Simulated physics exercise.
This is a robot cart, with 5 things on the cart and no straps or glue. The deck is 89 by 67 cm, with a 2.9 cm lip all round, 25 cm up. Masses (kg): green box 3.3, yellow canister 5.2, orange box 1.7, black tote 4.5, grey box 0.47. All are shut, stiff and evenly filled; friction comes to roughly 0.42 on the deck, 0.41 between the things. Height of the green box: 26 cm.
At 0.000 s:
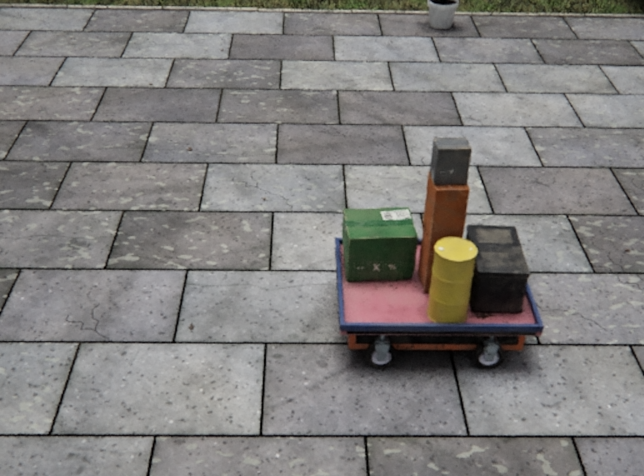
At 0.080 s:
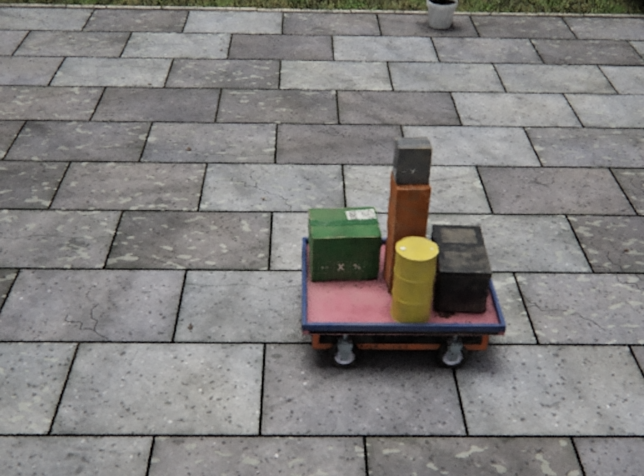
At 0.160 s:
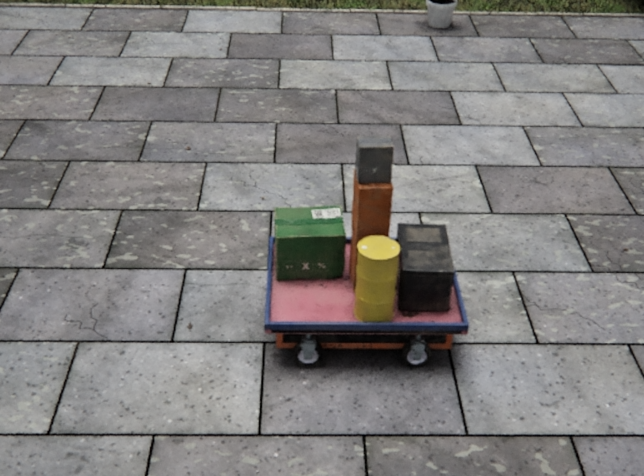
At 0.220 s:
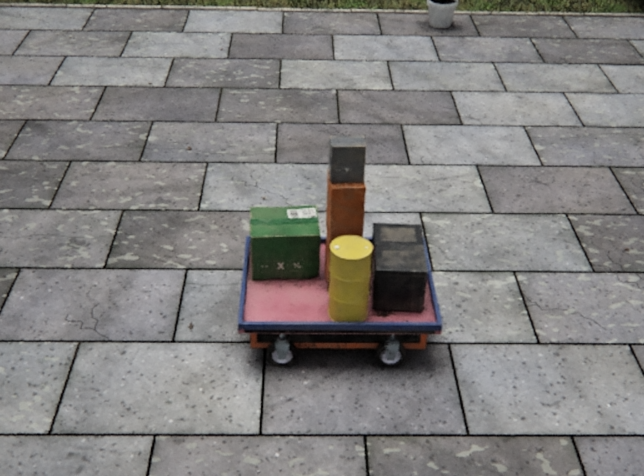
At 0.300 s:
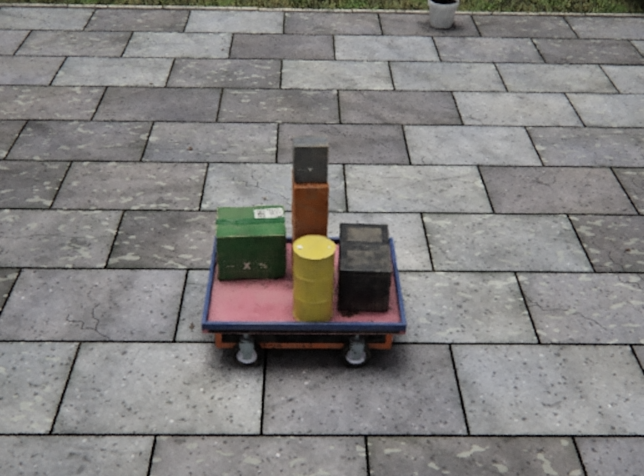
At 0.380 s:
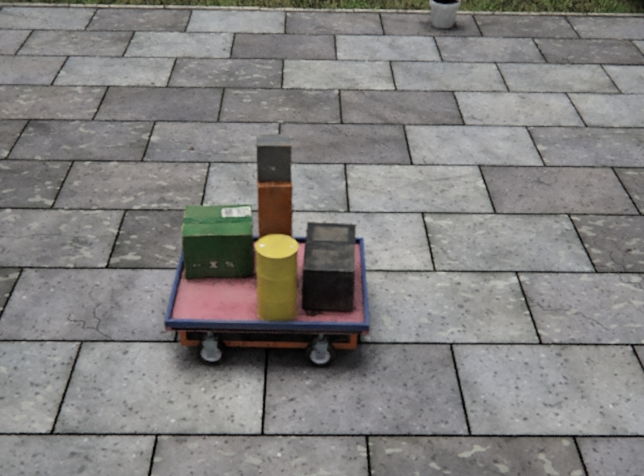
A loaded cart carrying green, yellow, orange, black and grey containers rolling steadily left across grey paving slabs.
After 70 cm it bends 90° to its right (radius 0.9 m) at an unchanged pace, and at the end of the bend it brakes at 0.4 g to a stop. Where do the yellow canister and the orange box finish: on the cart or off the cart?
The yellow canister comes off the cart and the orange box comes off the cart.
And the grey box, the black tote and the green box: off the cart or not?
The grey box ends off the cart; the black tote is still on the cart; the green box ends on the cart.
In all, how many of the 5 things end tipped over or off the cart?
3 of them.
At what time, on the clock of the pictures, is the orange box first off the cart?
Near 1.0 s.
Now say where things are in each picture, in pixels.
In the first frame, cart has run 0 cm; yellow canister (451, 282); orange box (442, 233).
In the second frame, cart has run 17 cm; grey box (412, 161); green box (343, 244).
In the third frame, cart has run 34 cm; black tote (423, 267); grey box (374, 159).
In the fourth frame, cart has run 46 cm; green box (285, 243); black tote (398, 267).
In the fifth frame, cart has run 63 cm; grey box (310, 159); green box (251, 242).
In the sixth frame, cart has run 80 cm; yellow canister (277, 279); orange box (275, 230).
After 0.68 s, cart has run 143 cm, turned 37°; orange box 22° off upright near (152, 205); yellow canister 18° off upright near (133, 239); grey box 24° off upright.
After 0.98 s, cart has run 206 cm, turned 77°; yellow canister, orange box and grey box now off the cart; green box 9° off upright; black tote moved 11 cm.
After 1.38 s, cart has run 279 cm, turned 90°; green box moved 28 cm; black tote moved 11 cm.
In the end (2.1 s), off the cart, yellow canister, orange box and grey box; not toppled but over 10 cm from the start, green box and black tote.
